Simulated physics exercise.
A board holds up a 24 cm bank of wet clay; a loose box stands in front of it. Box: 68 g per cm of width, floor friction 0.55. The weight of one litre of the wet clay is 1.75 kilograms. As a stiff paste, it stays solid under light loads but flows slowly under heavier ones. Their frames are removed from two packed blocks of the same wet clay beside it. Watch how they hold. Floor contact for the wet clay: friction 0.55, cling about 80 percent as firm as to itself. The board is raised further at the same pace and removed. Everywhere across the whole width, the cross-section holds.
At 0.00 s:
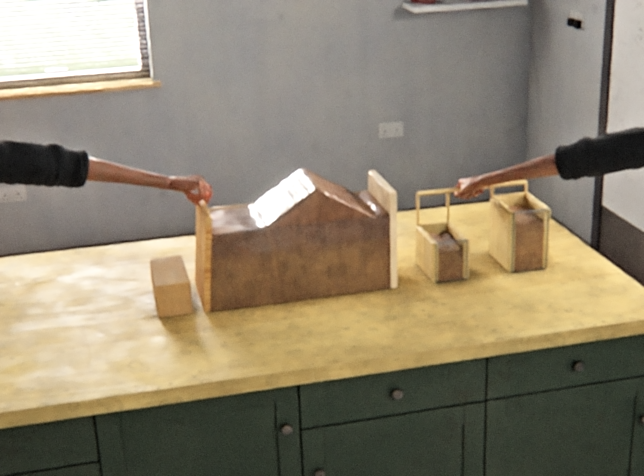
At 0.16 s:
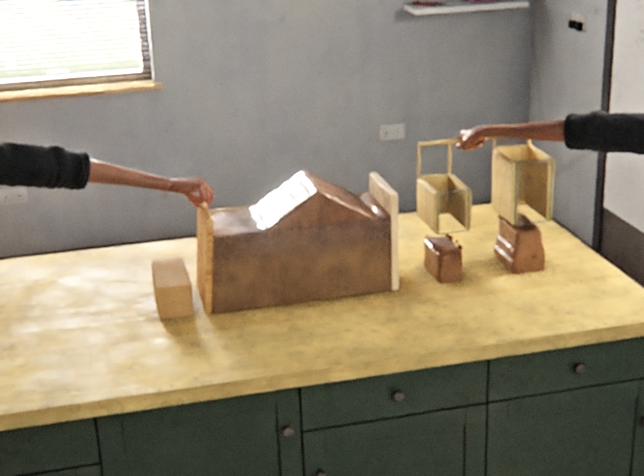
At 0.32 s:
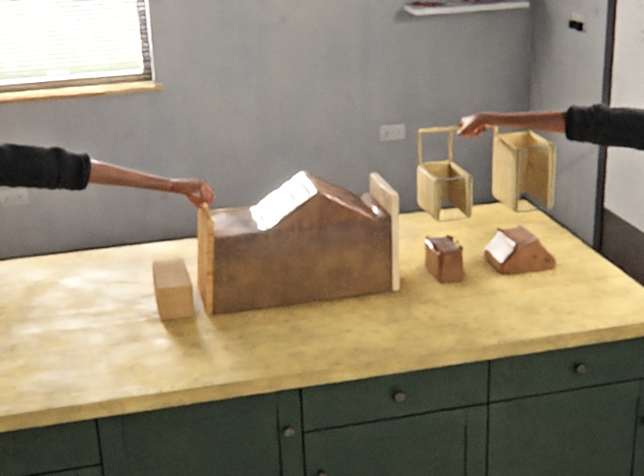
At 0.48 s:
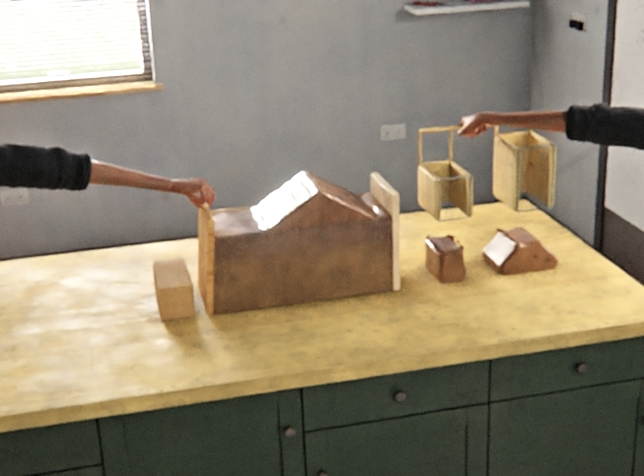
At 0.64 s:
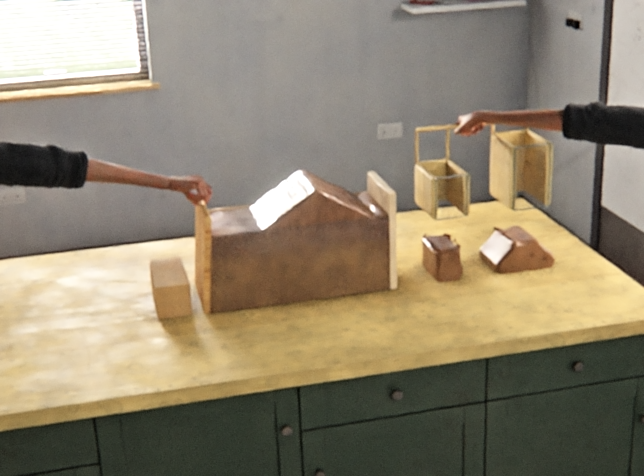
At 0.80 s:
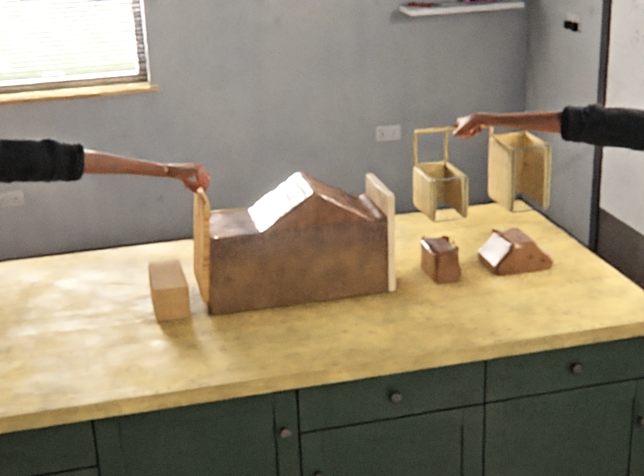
Hands lifting wooden casings off two clay blocks, the right one slumping, then slightly raising a board against a large bank.
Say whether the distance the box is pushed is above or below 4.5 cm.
I would say above.
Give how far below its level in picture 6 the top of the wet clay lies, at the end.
I'd put it at close to 7.5 cm.
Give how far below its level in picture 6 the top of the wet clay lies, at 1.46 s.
Around 5.0 centimetres, give or take.
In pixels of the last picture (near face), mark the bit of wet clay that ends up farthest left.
It sits close to (138, 318) in the last picture.
After 1.10 s, the box has not moved.
After 1.46 s, the box has been pushed 6.0 cm.
After 1.82 s, the box has been pushed 14 cm.
After 2.18 s, the box has been pushed 16 cm.
After 2.23 s, at the end, the box has been pushed 16 cm.
